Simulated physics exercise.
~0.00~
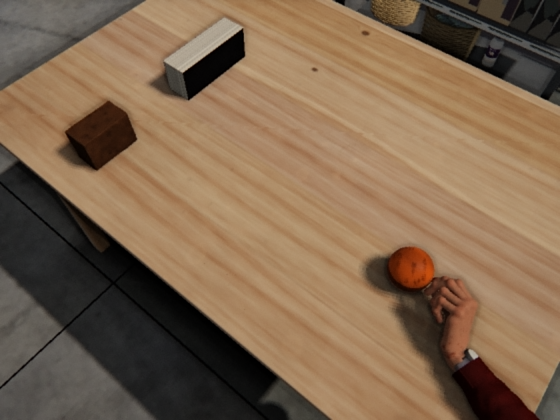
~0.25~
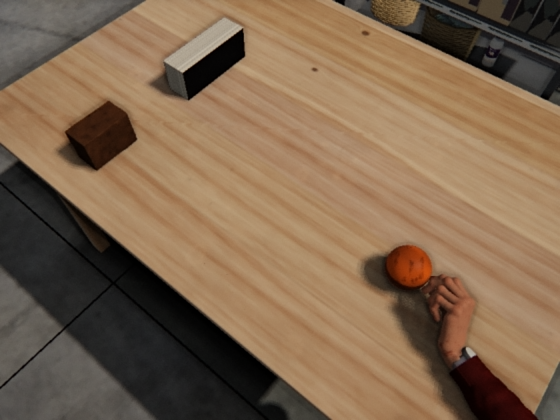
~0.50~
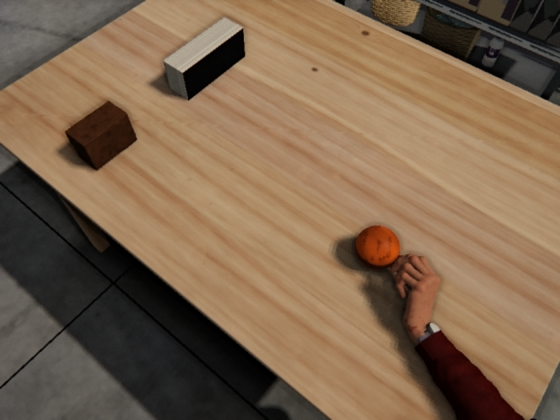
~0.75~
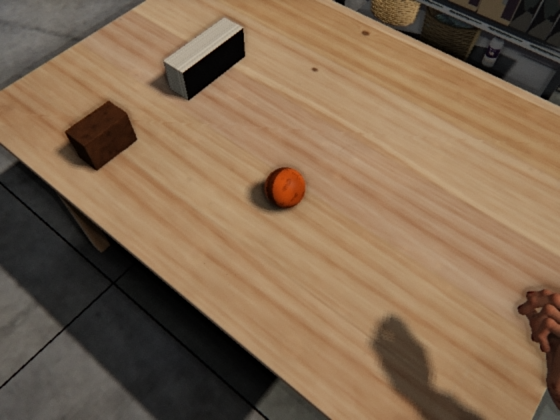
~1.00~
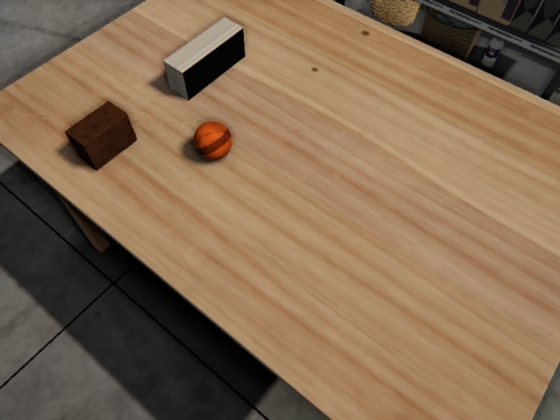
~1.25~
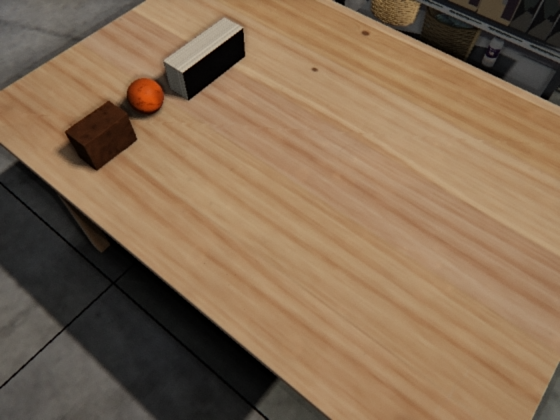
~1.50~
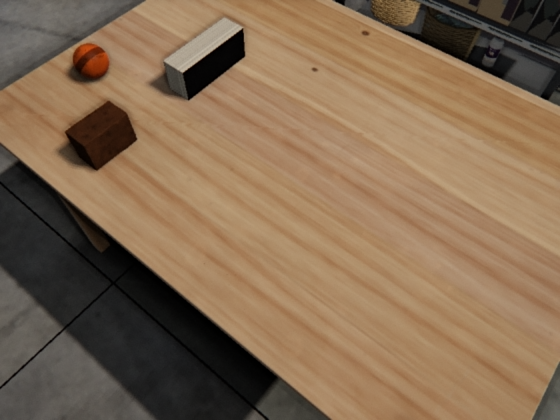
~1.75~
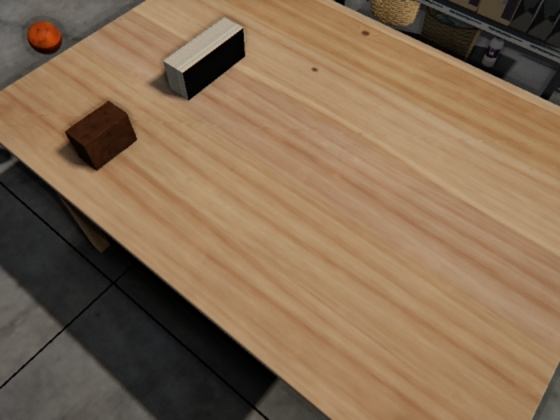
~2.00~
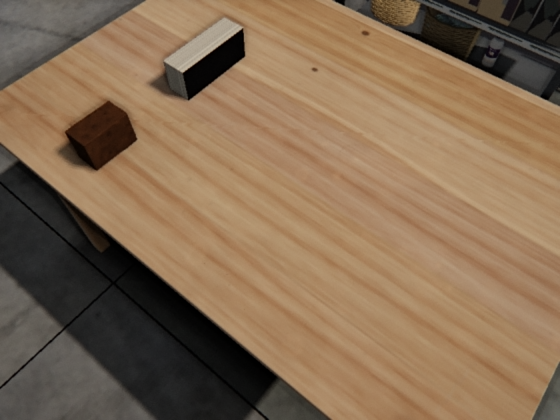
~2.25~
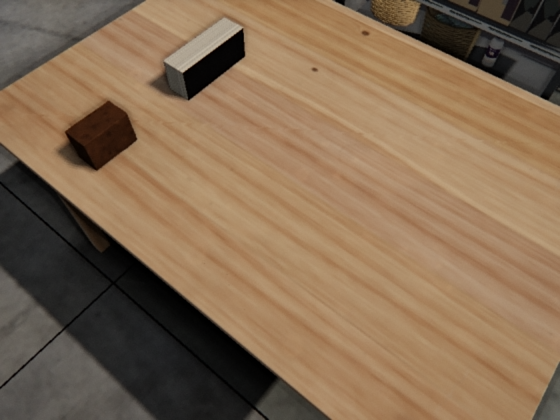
On a wooden table, a hand rolls an orange ball between two blocks and out of view.
